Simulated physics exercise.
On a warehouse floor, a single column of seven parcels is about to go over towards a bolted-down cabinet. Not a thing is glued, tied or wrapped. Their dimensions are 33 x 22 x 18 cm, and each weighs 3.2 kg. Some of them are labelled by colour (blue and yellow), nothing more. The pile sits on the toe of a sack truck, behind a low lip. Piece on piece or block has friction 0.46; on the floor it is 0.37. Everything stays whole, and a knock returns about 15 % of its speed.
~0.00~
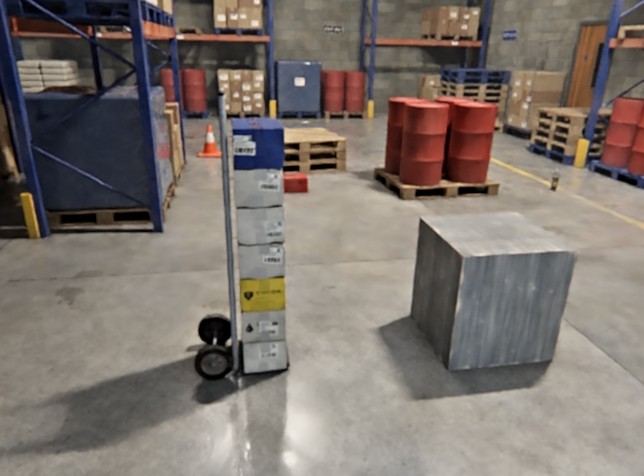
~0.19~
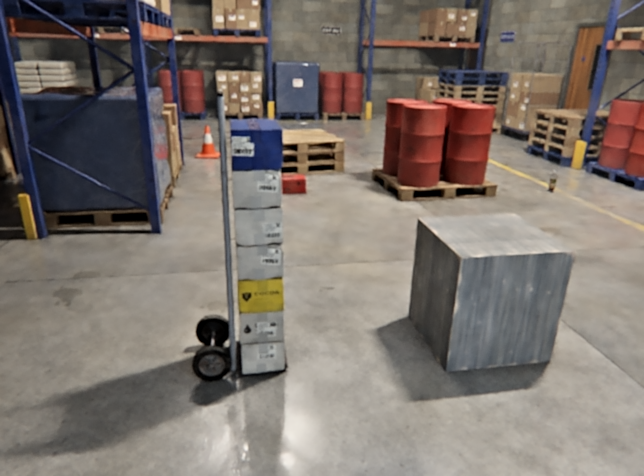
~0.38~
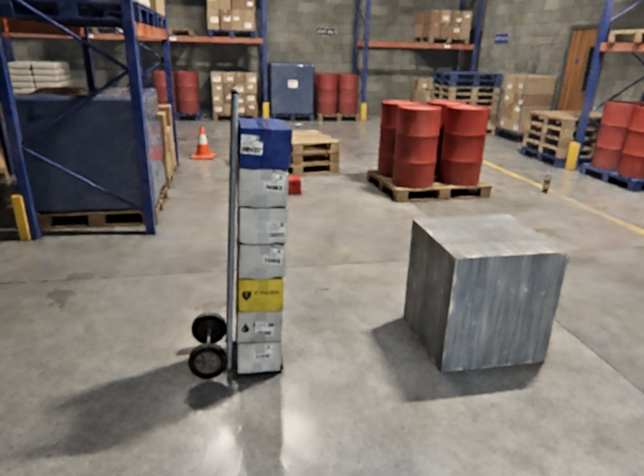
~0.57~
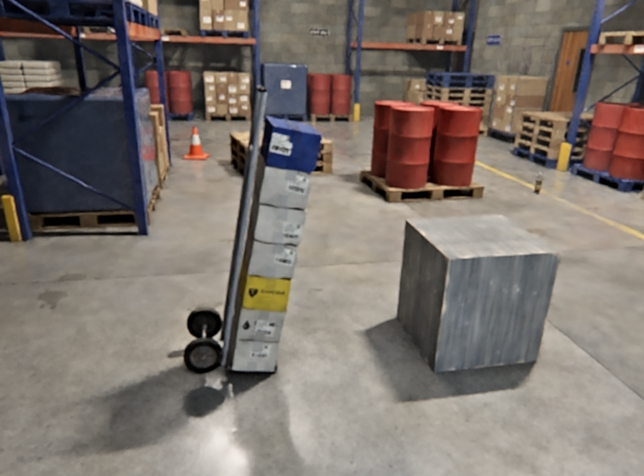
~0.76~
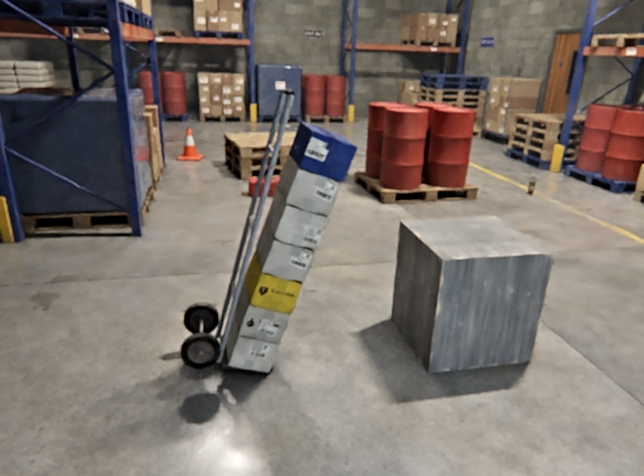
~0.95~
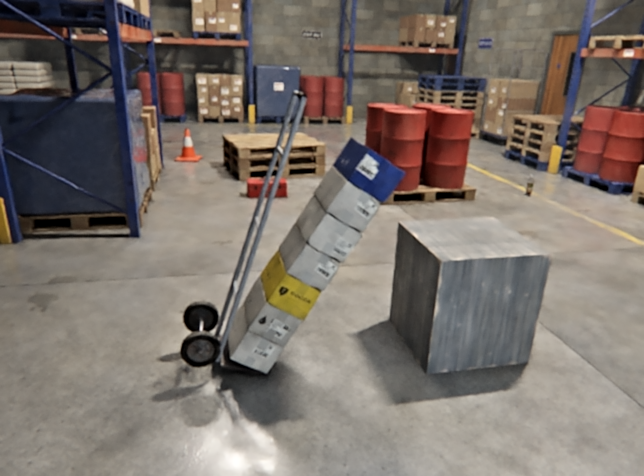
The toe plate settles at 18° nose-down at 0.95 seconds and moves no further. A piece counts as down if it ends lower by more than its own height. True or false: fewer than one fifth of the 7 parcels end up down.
False.
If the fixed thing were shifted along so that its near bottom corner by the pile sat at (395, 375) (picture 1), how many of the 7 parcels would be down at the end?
2 in total.
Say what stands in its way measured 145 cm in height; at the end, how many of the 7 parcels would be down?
Result - 2.
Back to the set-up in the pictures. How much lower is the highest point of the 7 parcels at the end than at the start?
40 cm.
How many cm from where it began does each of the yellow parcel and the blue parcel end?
Net shift, middle to middle: Yellow 40 cm, blue 140 cm.
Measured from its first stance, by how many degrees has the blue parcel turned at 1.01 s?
Close to 40° of tilt compared with the start.
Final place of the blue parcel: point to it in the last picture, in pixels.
About pixel (491, 221).
After 1.01 s, none of the 7 parcels down, 7 disturbed; blue parcel 38° from how it stood, 17 cm lower; yellow parcel 38° from how it stood.
After 1.04 s, 1 of the 7 parcels down; yellow parcel 41° from how it stood; blue parcel 41° from how it stood, 21 cm lower.
After 1.12 s, 3 of the 7 parcels down; yellow parcel 51° from how it stood, 8 cm lower; blue parcel 51° from how it stood, 34 cm lower.
After 1.32 s, 3 of the 7 parcels down; blue parcel upside down; yellow parcel 53° from how it stood, 10 cm lower.
In the end (2.0 s), 3 of the 7 parcels down; blue parcel upside down; yellow parcel 53° from how it stood, 10 cm lower. That is 43 per cent. From the last view, middles, blue parcel near (491, 221), yellow parcel near (317, 298).
